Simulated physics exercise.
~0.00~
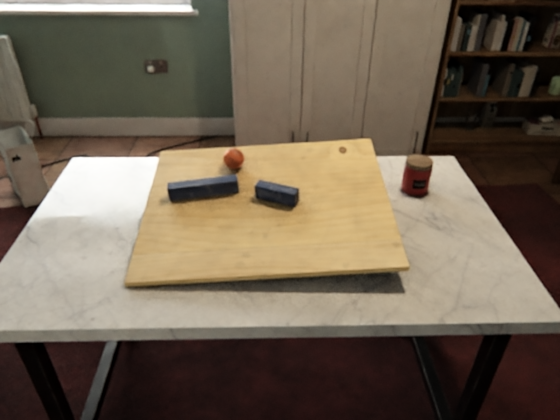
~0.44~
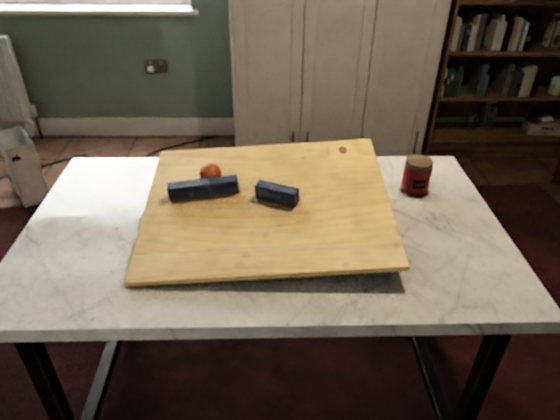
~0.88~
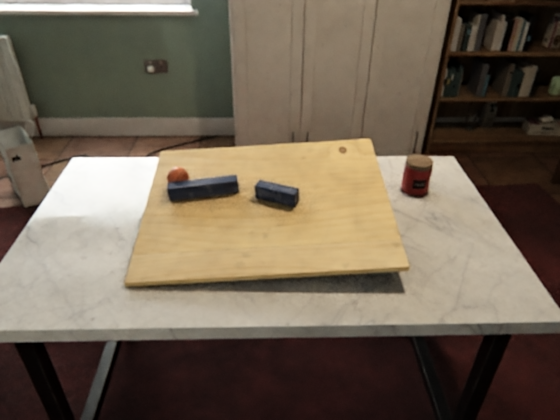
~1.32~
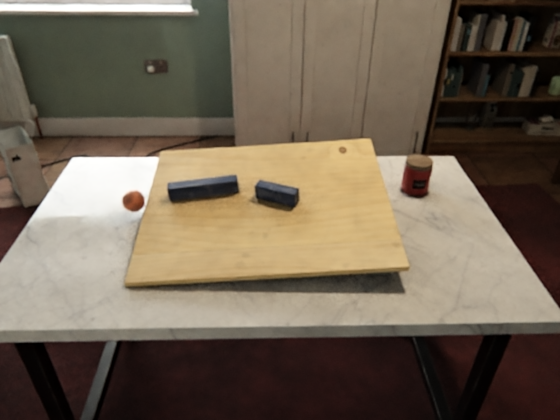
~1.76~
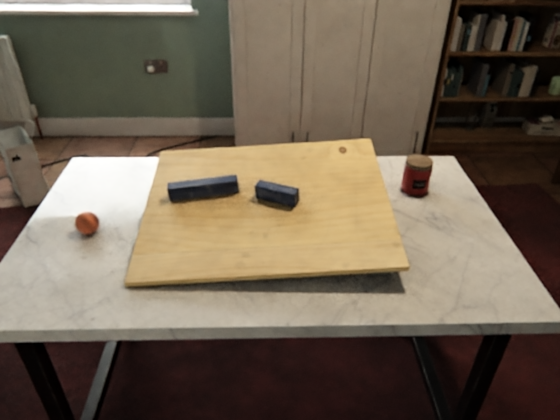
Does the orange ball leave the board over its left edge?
Yes, the orange ball rolls off the left side of the board and is last seen over the left part of the table.
